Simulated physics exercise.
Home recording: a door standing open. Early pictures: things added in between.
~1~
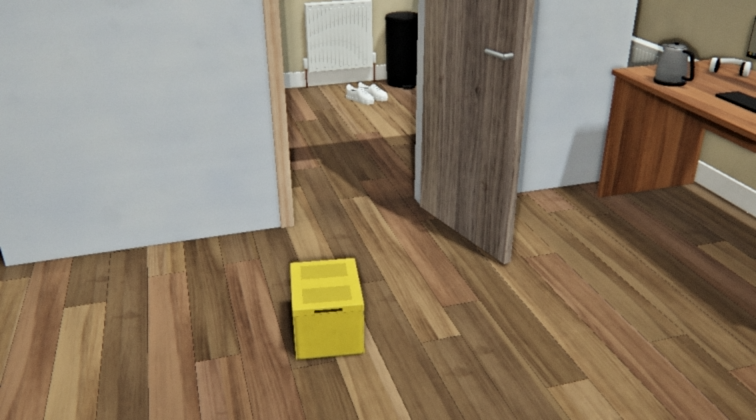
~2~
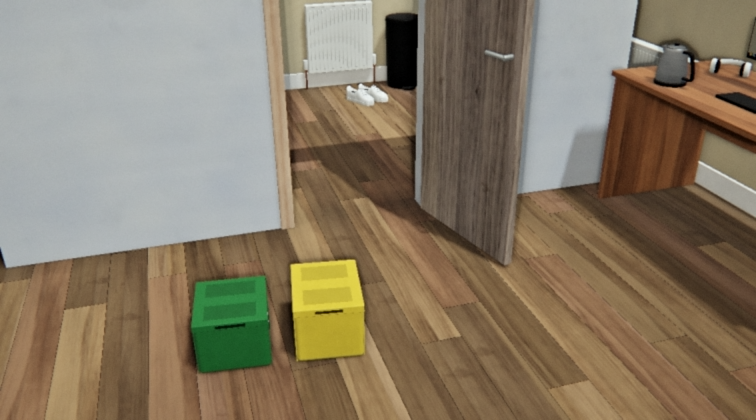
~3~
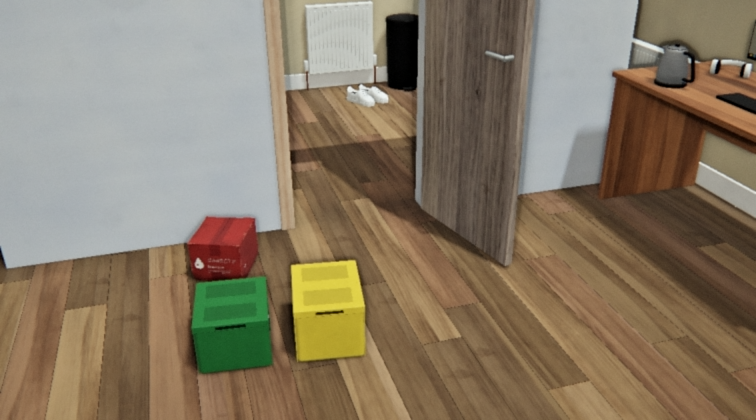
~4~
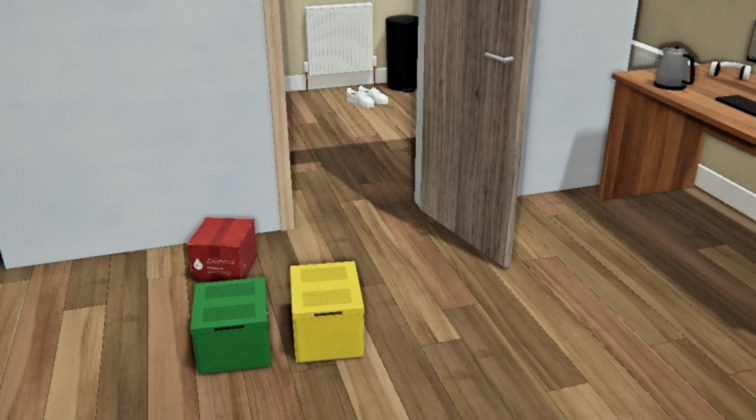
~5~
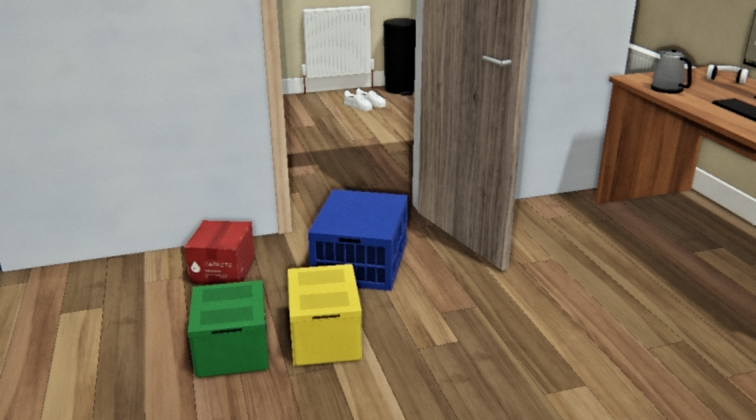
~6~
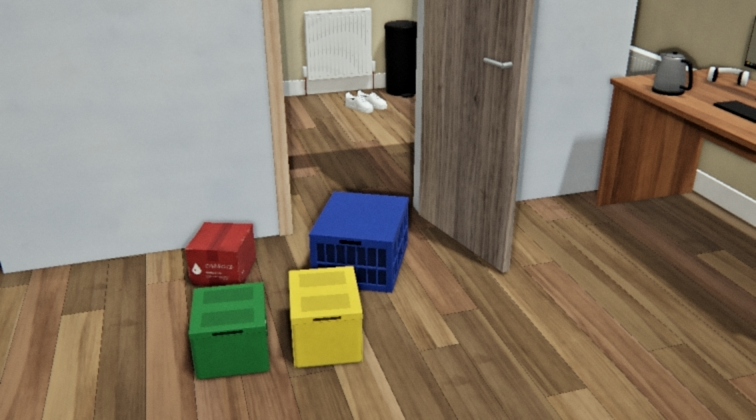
In a room with a wood floor and a door standing open, a yellow tote sits alone, then a green tote appears at its left, a red box behind the green one, and a blue chest near the doorway.
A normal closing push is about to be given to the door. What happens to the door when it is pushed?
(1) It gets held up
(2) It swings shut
The answer is 1.
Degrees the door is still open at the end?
Angle: About 55°.
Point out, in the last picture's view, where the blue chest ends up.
Looks like it settles somewhere around (350, 237).
Then, 0.60 s on from there, door 90° open.
Then, 1.00 s on from there, door 70° open.
Then, 1.30 s on from there, door 57° open; blue chest shifted a little near (354, 238).
In the end, door 55° open; all 4 unmoved. At the end, from the last picture's camera, blue chest near (350, 237).
